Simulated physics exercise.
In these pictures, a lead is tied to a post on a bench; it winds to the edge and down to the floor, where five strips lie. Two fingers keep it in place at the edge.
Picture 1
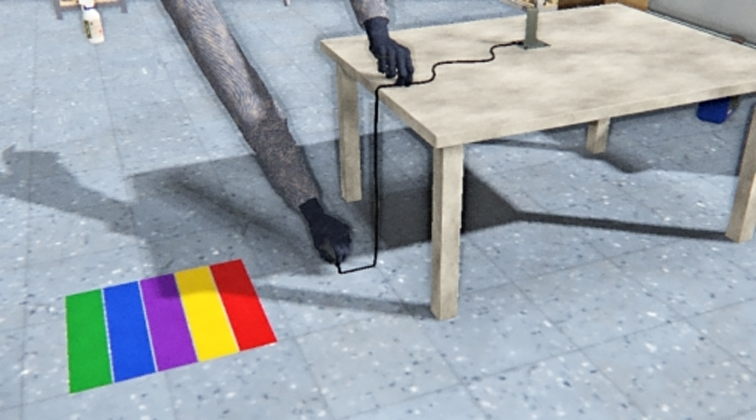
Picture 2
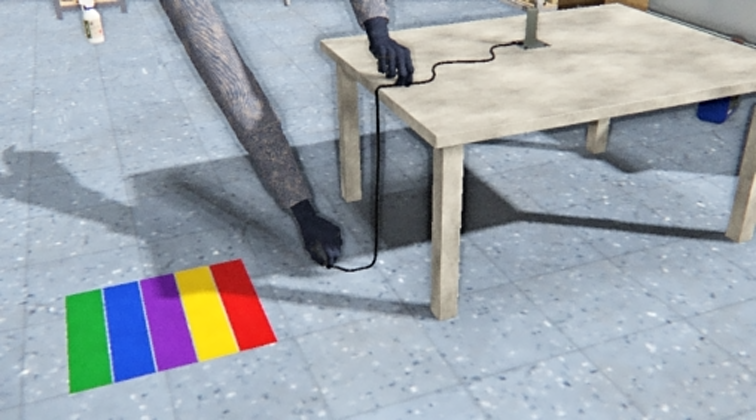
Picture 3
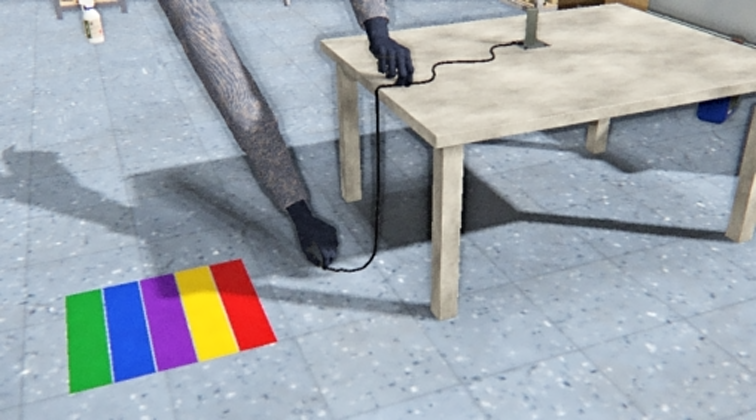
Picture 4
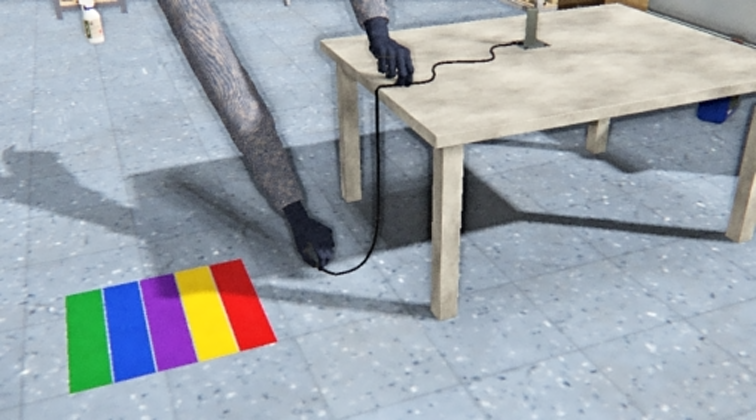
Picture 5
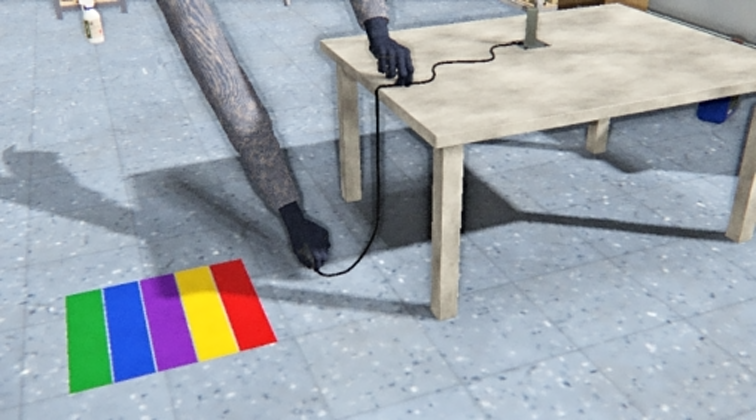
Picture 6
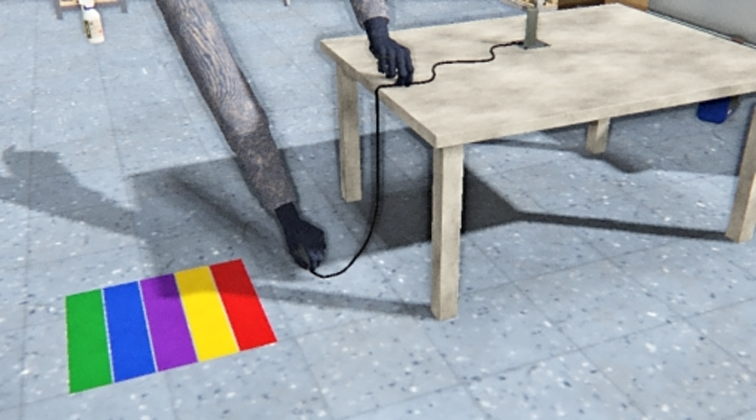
A gloved hand near the floor shifts the dark cord's end slightly left, toward the red strip.
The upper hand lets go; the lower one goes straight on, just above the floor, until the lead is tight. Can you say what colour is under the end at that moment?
Yes, it is purple.
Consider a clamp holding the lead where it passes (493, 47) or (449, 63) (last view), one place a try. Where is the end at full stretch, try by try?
Respectively (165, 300) and (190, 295).
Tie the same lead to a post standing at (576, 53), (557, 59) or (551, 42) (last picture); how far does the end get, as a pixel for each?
You'd get roughly (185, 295), (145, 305) and (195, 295), one for each try.
Soon after, end near (224, 287); over red.
Then, end near (183, 296); over yellow.
At full stretch, end near (158, 302); over purple. Over purple.
